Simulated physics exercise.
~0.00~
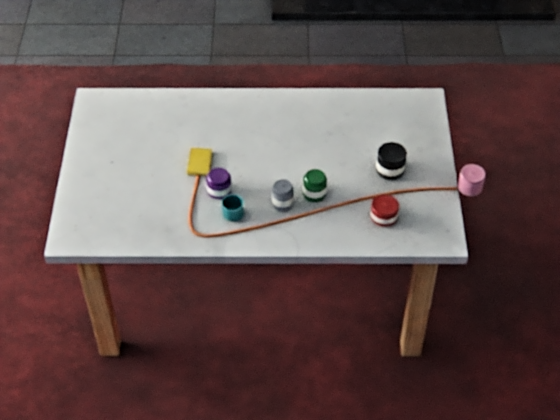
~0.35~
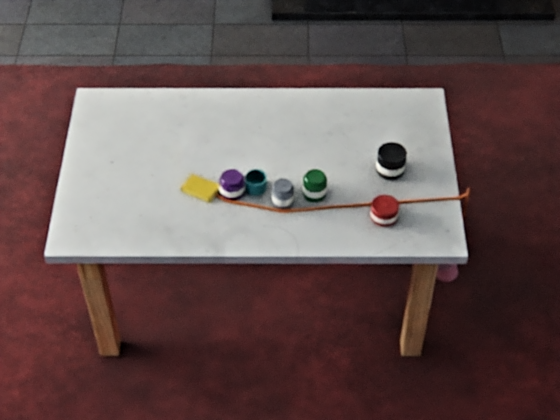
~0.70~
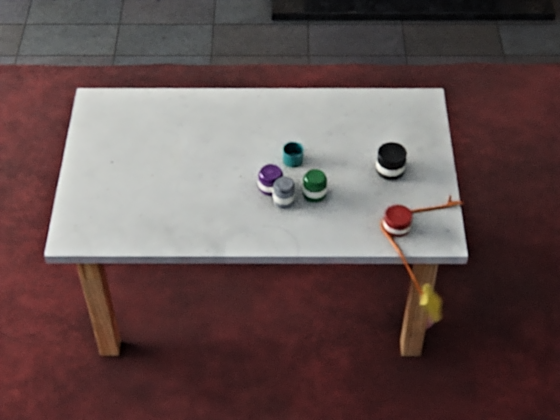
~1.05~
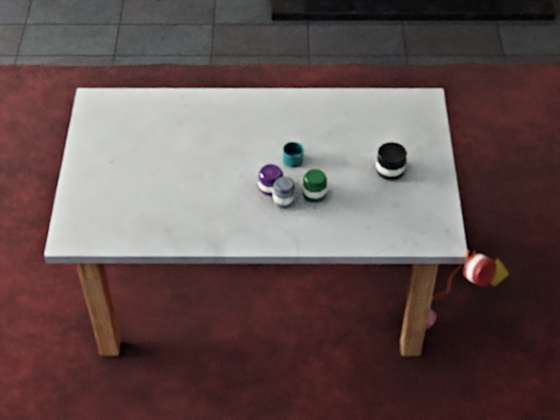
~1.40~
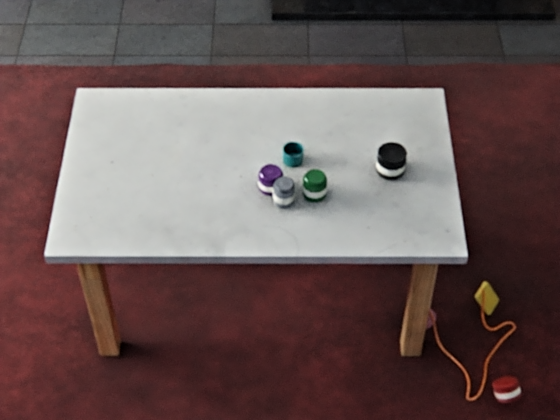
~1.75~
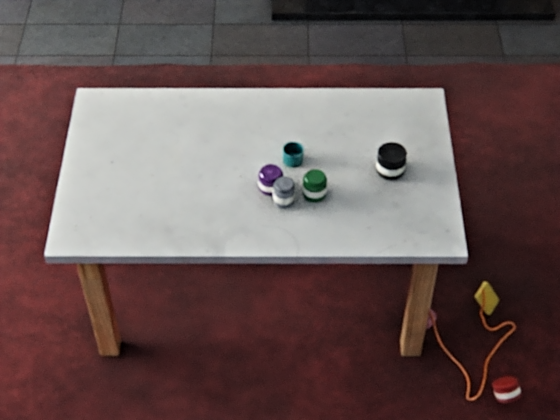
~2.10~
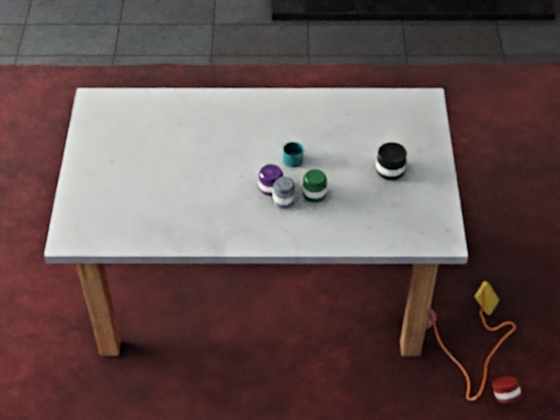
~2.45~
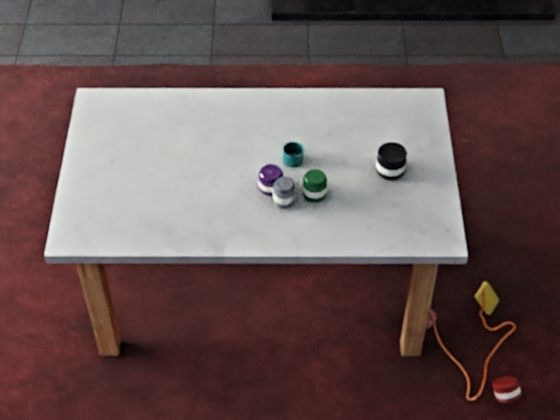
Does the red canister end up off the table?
Yes, the red canister goes over the right side of the table and ends up on the floor, as does the yellow phone.
